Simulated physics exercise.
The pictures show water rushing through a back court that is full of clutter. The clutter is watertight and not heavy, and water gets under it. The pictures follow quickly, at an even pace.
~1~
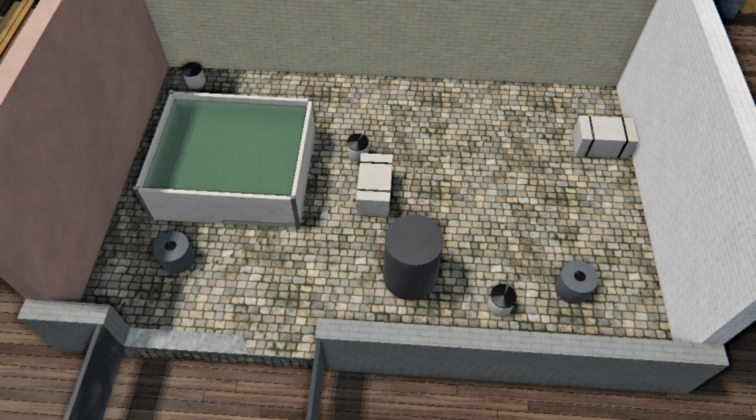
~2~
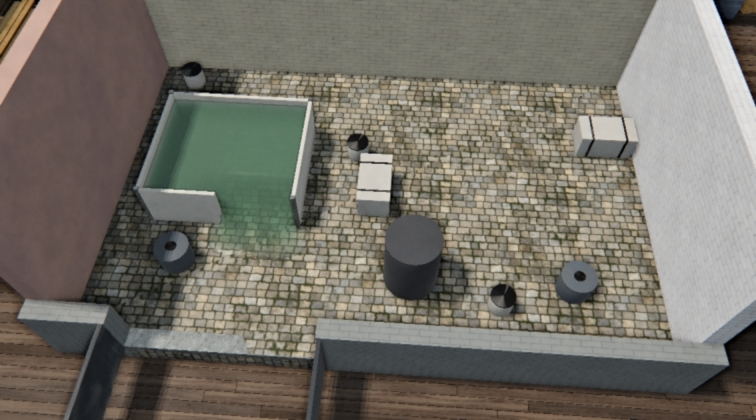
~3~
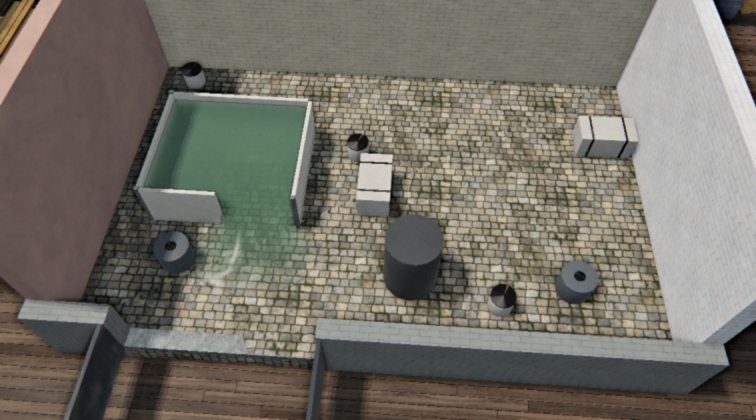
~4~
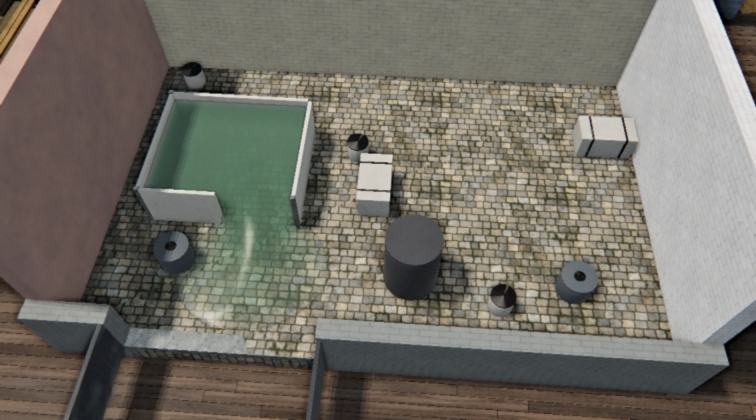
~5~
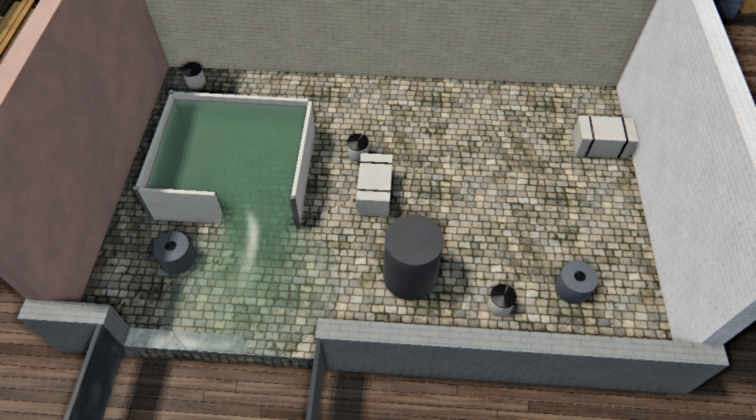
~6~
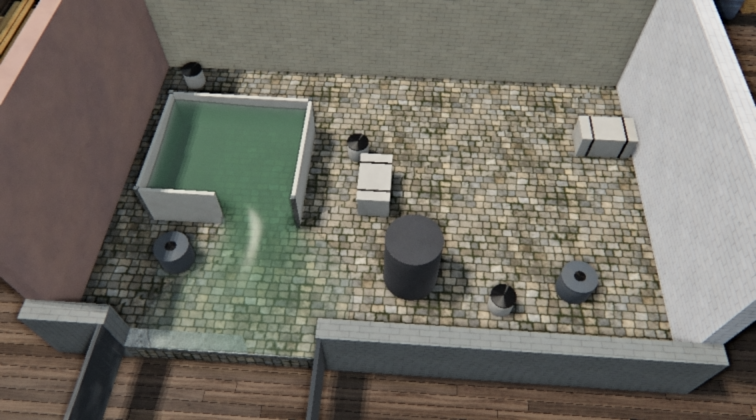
Green water pours through a gap in the tank's front wall and spreads across the cobbles.
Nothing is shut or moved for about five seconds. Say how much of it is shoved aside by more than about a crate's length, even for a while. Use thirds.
That comes to under a third.
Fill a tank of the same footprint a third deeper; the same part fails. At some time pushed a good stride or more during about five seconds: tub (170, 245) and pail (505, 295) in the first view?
In that order: Not that far, swept aside.
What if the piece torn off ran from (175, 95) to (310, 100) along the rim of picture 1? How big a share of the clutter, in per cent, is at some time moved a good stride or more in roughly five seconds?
Close to 30 %.
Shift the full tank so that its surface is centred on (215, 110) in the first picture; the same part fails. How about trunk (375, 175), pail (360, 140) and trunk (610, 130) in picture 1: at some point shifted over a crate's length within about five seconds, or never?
As listed: Never so far, not that far, less than that.
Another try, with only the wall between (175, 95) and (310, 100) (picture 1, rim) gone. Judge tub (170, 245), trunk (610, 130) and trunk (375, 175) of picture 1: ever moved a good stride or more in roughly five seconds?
As listed: Less than that, yes, short of that.
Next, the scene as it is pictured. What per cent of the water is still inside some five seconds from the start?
About 48 per cent.
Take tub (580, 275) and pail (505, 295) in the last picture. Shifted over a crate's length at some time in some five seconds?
One after the other: No, moved that far.
A moment on, 0 of 7 are well off their spots; 0 afloat.
Next, 0 of 7 are well off their spots; 0 afloat.
Later, 1 of 7 are well off their spots; 0 afloat.
In the end, 1 of 7 are well off their spots, and 1 have been at some point; 0 afloat.
